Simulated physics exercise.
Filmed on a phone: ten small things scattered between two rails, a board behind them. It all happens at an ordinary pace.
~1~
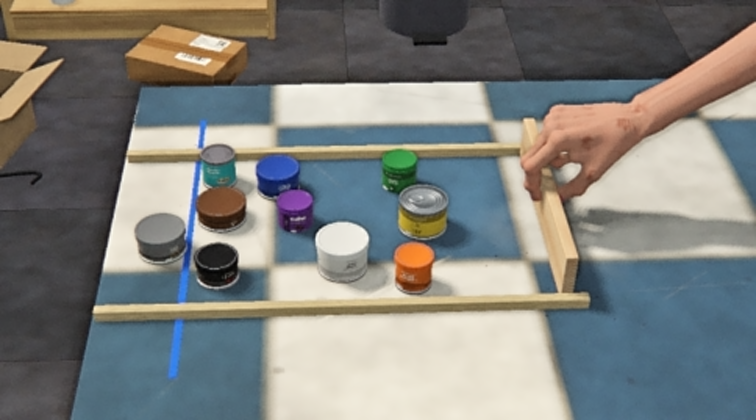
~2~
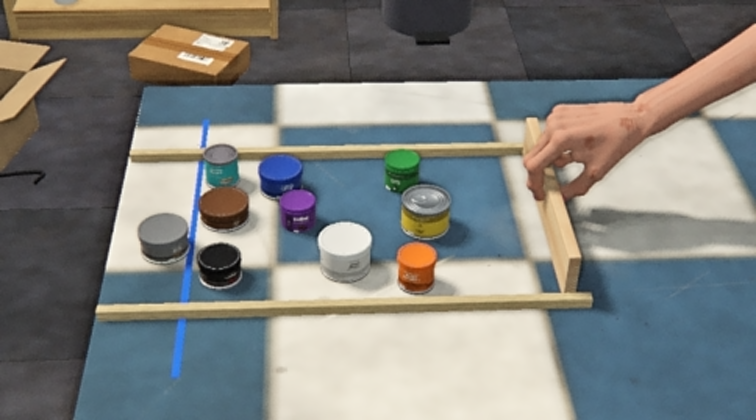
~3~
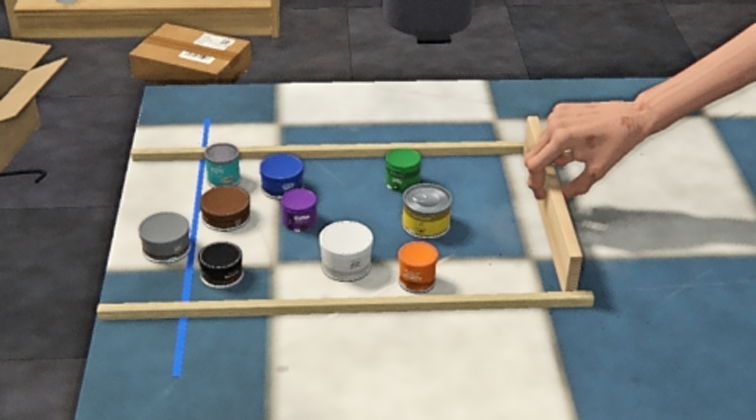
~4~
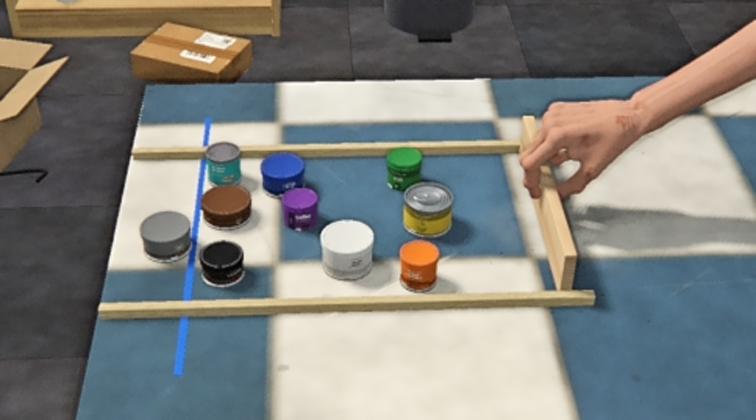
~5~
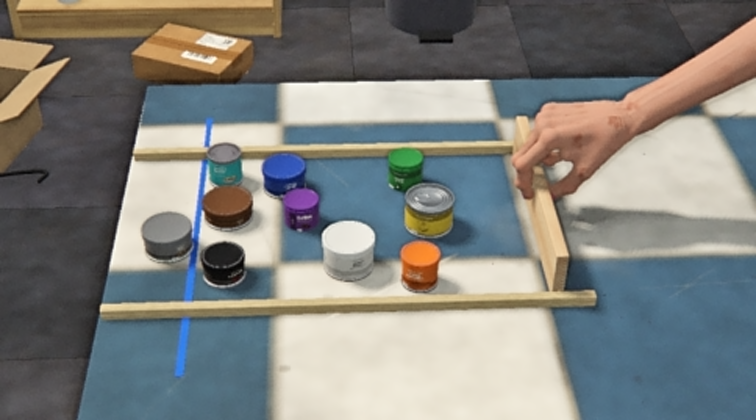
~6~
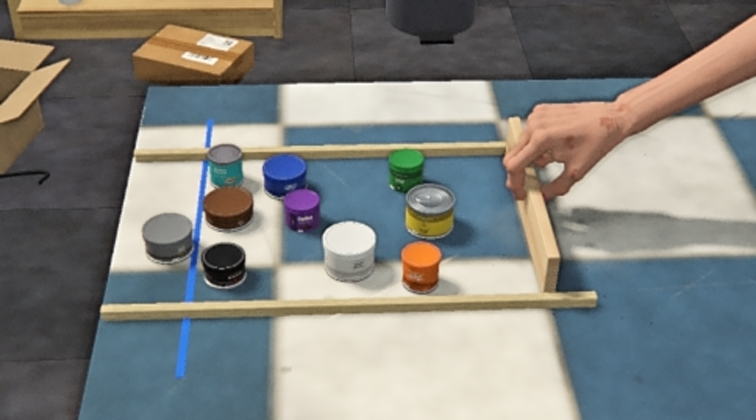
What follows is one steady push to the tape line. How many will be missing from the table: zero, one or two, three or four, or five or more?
The number that fall off is one or two.
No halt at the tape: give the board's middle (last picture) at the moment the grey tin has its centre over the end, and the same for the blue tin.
Near (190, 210) and (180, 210).
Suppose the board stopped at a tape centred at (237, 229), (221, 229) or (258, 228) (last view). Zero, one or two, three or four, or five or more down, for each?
Taking them in turn, none at all; none at all; none at all.
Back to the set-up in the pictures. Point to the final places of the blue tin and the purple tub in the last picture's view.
The blue tin stops around (145, 188); the purple tub around (137, 212).
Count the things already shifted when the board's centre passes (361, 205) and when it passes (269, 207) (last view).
At the one place 5, at the other 9.
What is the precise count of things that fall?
Fallen: 1.
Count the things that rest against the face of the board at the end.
It touches 5.
Early on, none off yet; grey tin at rest near (169, 239); turquoise pot at rest near (226, 167); brown pot at rest near (229, 209).
A while later, none off yet; grey tin at rest near (169, 239); turquoise pot moving near (217, 166); brown pot travelled a little near (204, 206).
Finally, the number that fall off is one or two; lost, brown pot.
